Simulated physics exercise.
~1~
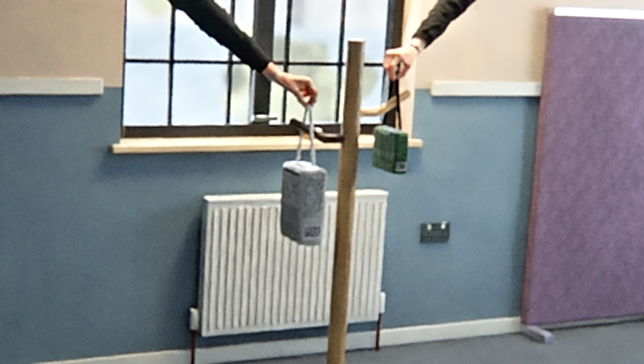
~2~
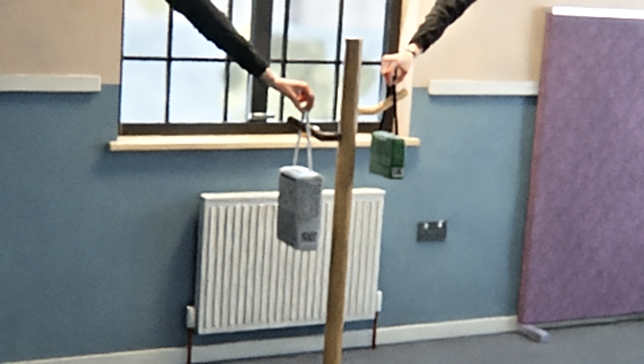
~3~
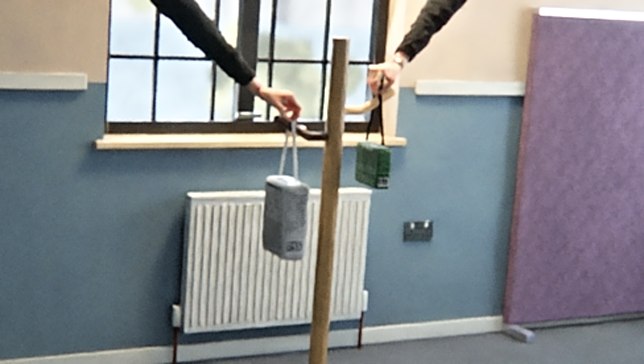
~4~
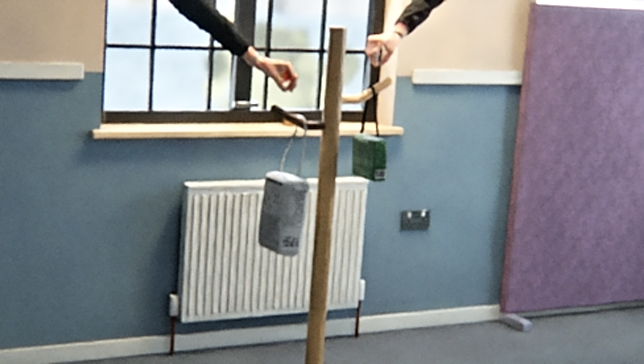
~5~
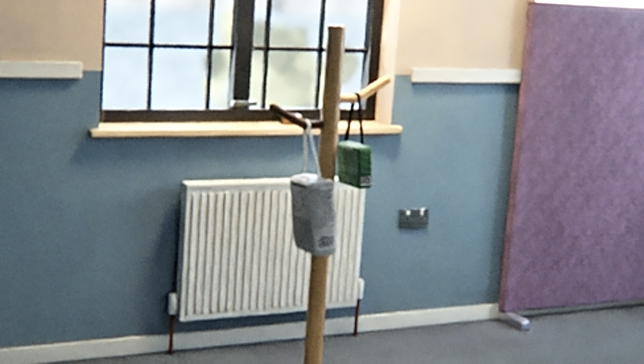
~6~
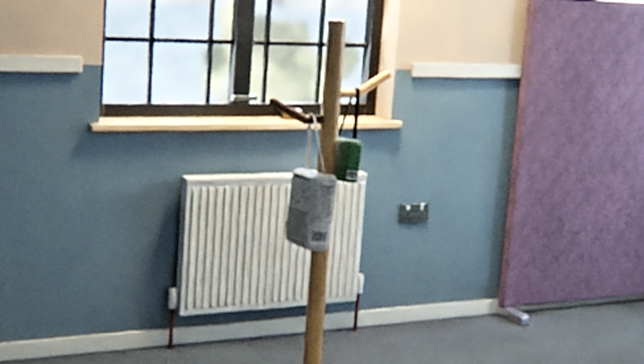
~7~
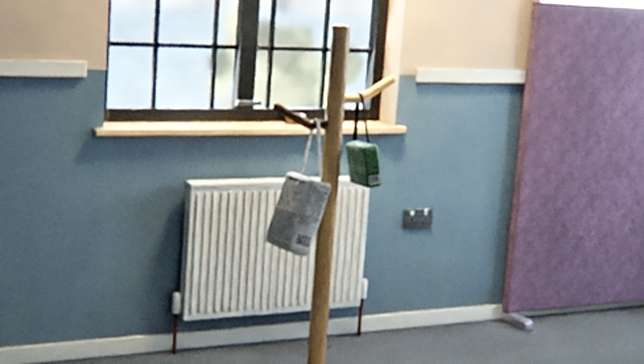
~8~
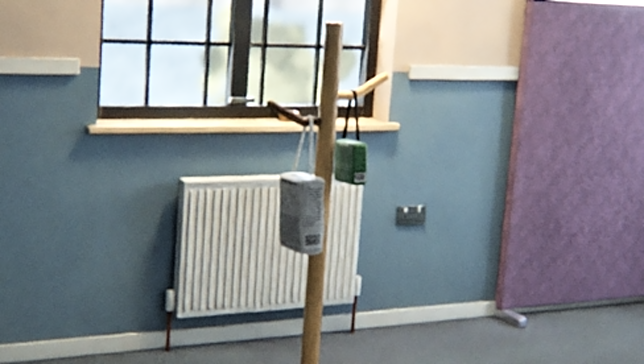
Two hands hanging a grey-white sack and a green pouch on a wooden stand's pegs, then withdrawing as both sway and stay hanging.
